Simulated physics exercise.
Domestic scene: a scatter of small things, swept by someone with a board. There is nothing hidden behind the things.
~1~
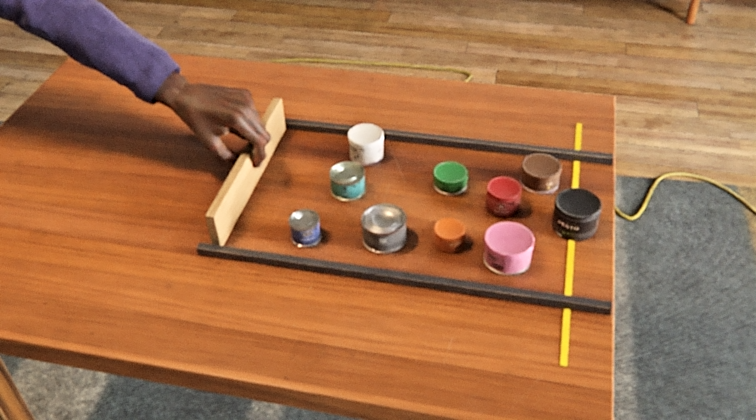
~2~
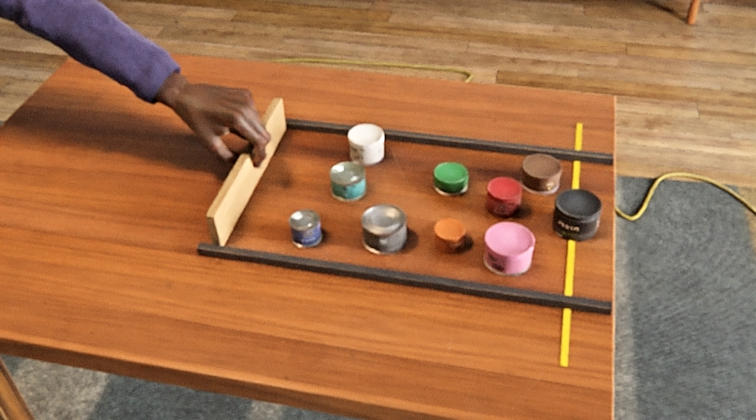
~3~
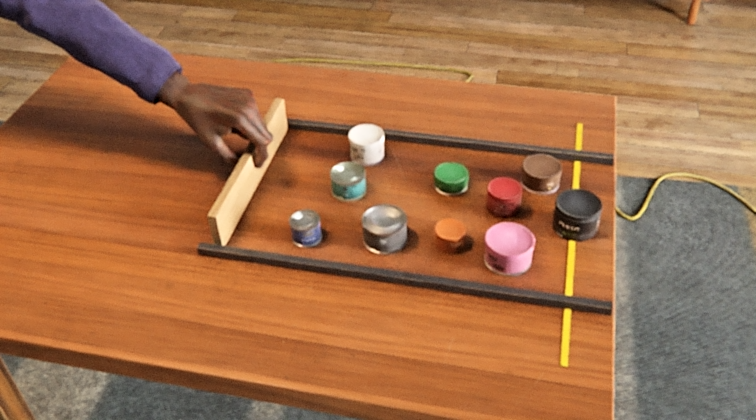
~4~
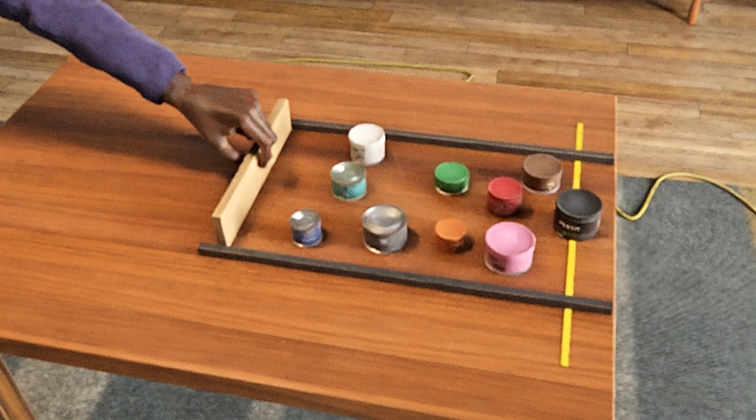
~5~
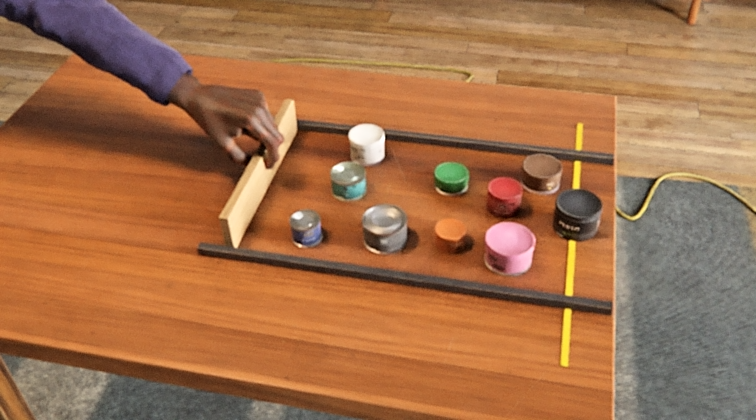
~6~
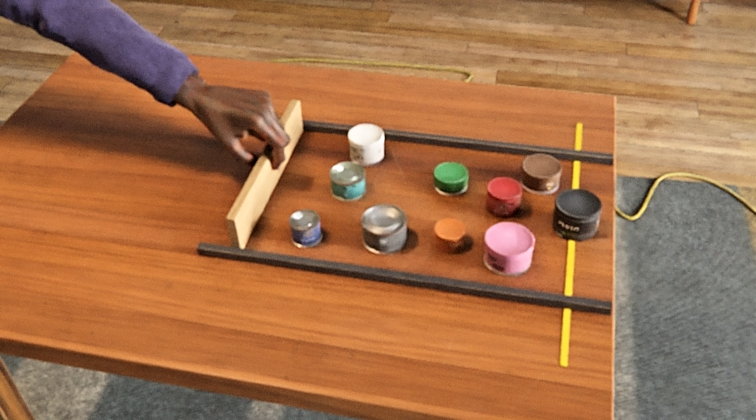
A wooden board, gripped from above by a hand in a purple sleeve, starts at the left end of two dark rails on a table and slides slightly to the right. The small colourful pots and tins between the rails stay still, with the board still left of them at the close.
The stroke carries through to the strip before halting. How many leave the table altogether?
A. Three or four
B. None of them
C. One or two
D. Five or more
Option D: Five or more.
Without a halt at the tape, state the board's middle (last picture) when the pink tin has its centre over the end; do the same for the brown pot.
Around (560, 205), then around (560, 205).
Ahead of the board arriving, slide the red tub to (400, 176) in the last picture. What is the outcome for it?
From that start, the object then is safe.
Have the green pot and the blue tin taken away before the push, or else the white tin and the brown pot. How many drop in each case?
You'd get 4 in the first case and 4 in the second one.
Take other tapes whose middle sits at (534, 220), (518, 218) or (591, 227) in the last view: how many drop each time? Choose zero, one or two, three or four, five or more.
Going through the three places in order, the answers are 1 or 2; zero; more than four.
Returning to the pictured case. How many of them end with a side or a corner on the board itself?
Count recorded: 5.
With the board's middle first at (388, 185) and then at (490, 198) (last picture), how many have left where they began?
So 5, and at the other place 10.
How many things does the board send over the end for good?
The number is 5.
A little later, none off yet; black tub at rest near (576, 215); brown pot at rest near (541, 174); pink tin at rest near (508, 249).
Next, none off yet; black tub shifted about its own width near (607, 220); brown pot shifted about its own width near (573, 178); pink tin shifted about its own width near (565, 264).
When it is over, the number that fall off is five or more; down, orange tub, red tub, pink tin, brown pot and black tub.
